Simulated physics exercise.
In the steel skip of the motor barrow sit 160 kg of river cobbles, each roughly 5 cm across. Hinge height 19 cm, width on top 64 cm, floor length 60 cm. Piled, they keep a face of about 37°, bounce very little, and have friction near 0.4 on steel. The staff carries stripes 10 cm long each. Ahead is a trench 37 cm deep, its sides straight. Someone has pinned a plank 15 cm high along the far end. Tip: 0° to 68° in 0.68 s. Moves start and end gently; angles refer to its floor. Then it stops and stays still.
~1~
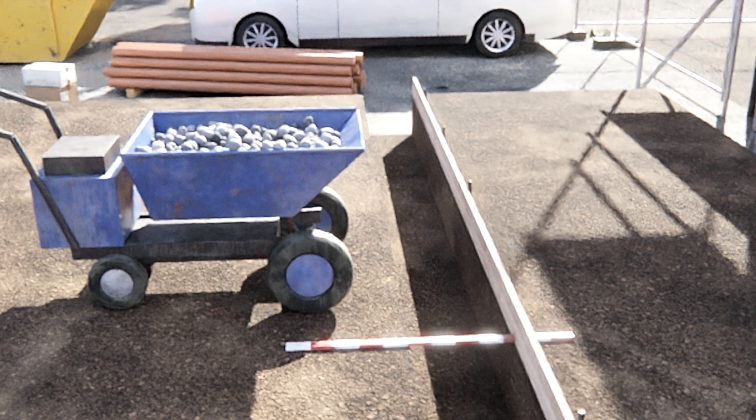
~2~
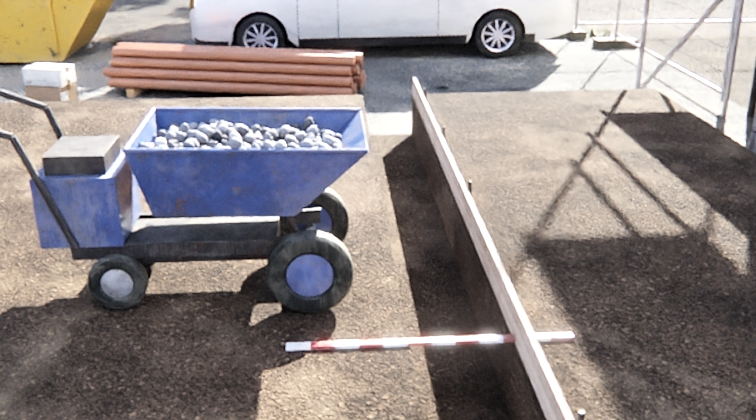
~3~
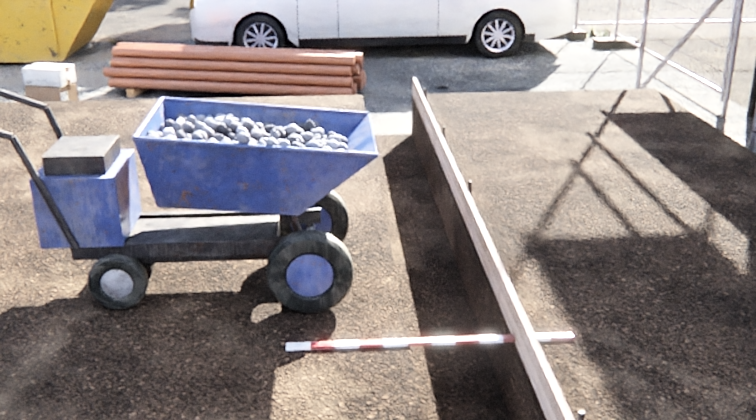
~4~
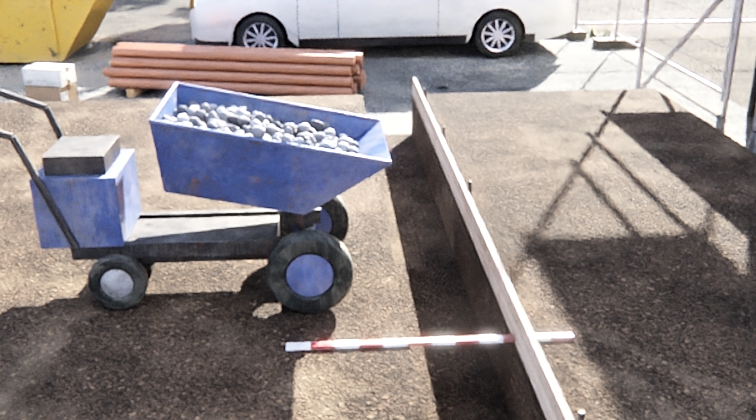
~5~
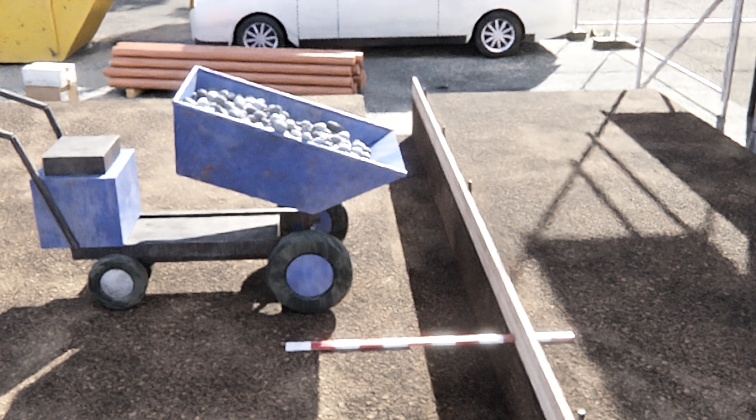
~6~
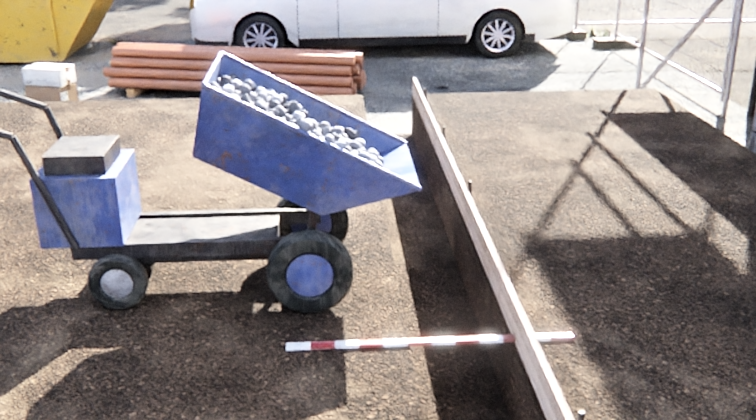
Blue skip full of grey cobbles tilting steadily on a parked motor barrow, its rear rising as the right lip lowers.
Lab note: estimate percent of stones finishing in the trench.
Approx. 69 %.
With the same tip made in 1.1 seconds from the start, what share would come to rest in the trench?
With that change, it comes to around 80 per cent.
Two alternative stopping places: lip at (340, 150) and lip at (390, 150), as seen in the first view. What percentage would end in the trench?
Near 90 then near 40 percent.
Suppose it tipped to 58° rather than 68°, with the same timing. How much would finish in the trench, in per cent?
It would be near 60 per cent.
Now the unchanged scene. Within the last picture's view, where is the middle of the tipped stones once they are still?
(469, 325).
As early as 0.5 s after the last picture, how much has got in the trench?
Around 25 per cent of it, at that instant.
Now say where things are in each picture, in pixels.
In the first frame, lip at (364, 150), floor tilted 0°, highest stones at (224, 133).
In the second frame, the skip is at 1°, its lip at (368, 151); the top of the load is at (226, 131).
In the third frame, lip at (377, 155), floor tilted 6°, highest stones at (211, 124).
In the fourth frame, lip at (391, 163), floor tilted 12°, highest stones at (206, 113).
In the fifth frame, lip at (406, 174), floor tilted 19°, highest stones at (214, 98).
In the sixth frame, lip at (421, 189), floor tilted 28°, highest stones at (233, 86).
Then, 0.2 s after the last picture the floor is at 57°, 100 % in the skip; the foremost stones are at (432, 217).
Then, 0.5 s after the last picture the floor is at 68°, 73 % in the skip, 23 % in the trench, 4 % past the trench; the foremost stones are at (517, 259).
Then, 0.8 s after the last picture the floor is at 68°, 16 % in the skip, 53 % in the trench, 31 % past the trench; the foremost stones are at (677, 269).
Then, 2.8 s after the last picture the floor is at 68°, 0 % in the skip, 69 % in the trench, 31 % past the trench; the foremost stones are past the picture's edge.
